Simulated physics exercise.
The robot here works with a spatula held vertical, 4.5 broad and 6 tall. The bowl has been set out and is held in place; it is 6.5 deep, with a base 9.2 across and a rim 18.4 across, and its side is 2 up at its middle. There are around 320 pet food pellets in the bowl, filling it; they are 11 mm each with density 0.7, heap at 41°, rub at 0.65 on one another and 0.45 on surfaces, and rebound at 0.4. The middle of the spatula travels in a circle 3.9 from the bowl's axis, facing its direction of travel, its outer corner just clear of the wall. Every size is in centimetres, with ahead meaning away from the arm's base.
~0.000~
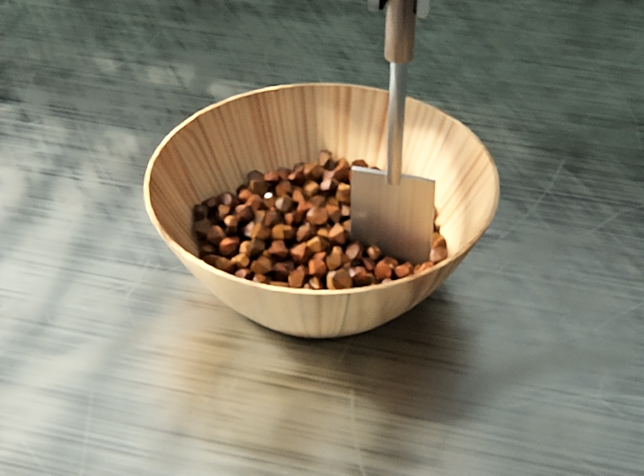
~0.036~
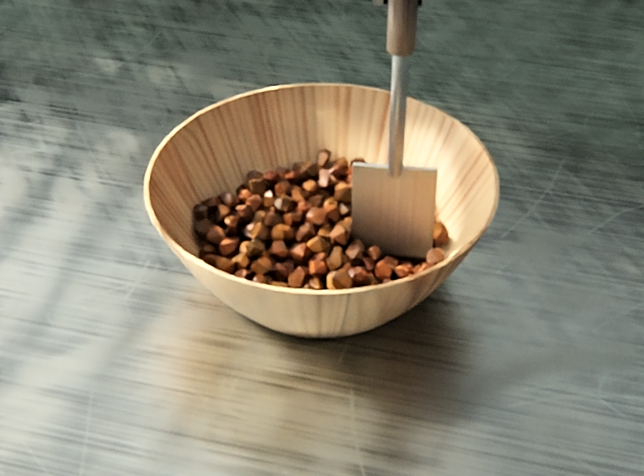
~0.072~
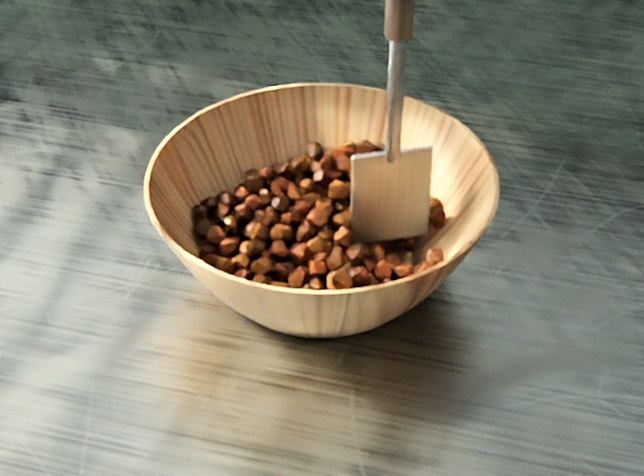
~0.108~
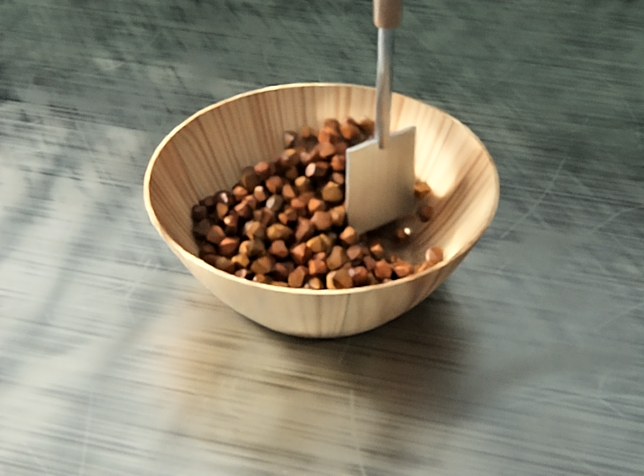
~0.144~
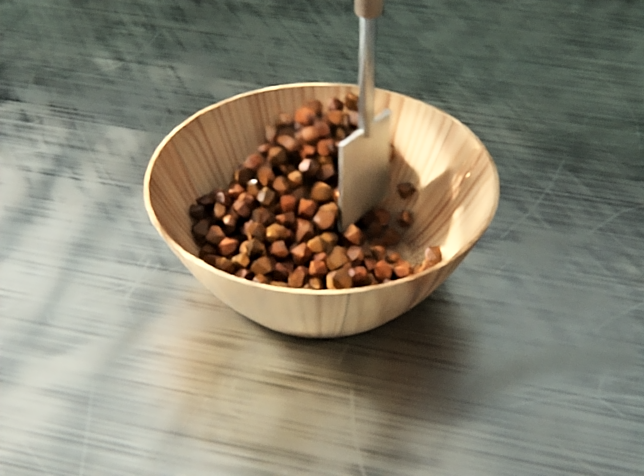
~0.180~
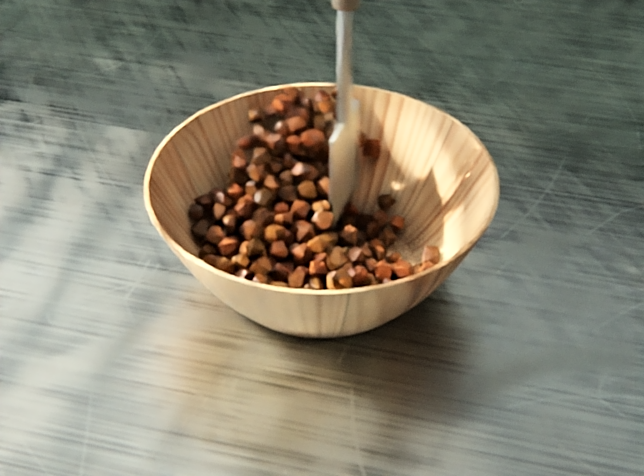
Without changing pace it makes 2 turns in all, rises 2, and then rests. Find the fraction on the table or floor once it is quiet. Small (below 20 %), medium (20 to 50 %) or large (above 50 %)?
It is small.
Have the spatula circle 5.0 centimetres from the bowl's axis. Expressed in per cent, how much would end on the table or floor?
Around 5 in a hundred.
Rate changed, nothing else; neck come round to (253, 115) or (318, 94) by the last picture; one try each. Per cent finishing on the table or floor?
It comes to close to 30 per cent and close to 10 per cent.
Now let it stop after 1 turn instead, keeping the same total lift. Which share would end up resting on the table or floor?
It would be near 0 per cent.
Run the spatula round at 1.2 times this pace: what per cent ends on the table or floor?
That gives some 10 percent.
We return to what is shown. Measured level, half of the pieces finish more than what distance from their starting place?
Roughly 8 cm, measured level.
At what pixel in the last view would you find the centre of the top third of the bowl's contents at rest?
Centre of top third: Approx. (316, 212).
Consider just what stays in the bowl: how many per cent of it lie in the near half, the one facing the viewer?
45 %.
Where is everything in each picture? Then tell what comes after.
In the first frame, spatula neck at (395, 150), 0° round; upper third of the load around (305, 230), from x 205 to 440, top at y 160; 315 in the bowl.
In the second frame, spatula neck at (397, 143), 9° round; upper third of the load around (309, 227), from x 200 to 440, top at y 160.
In the third frame, spatula neck at (394, 128), 28° round; upper third of the load around (312, 212), from x 200 to 440, top at y 150.
In the fourth frame, spatula neck at (383, 115), 47° round; upper third of the load around (306, 195), from x 200 to 435, top at y 125.
In the fifth frame, spatula neck at (366, 104), 67° round; upper third of the load around (302, 178), from x 200 to 430, top at y 100.
In the sixth frame, spatula neck at (345, 97), 86° round; upper third of the load around (288, 174), from x 200 to 430, top at y 95; 315 in the bowl.
After 0.64 s, 335° round, highest piece 8 above the table; 298 in the bowl, 12 on the table or floor, 5 in flight or on the tool.
After 1.10 s, 225° round, highest piece 7 above the table; 297 in the bowl, 18 on the table or floor.
After 1.53 s, 0° round, highest piece 7 above the table; 297 in the bowl, 18 on the table or floor.
After 2.23 s, 0° round, highest piece 7 above the table; 297 in the bowl, 18 on the table or floor.
At rest, 297 in the bowl, 18 on the table or floor. That is 6 % on the table or floor.
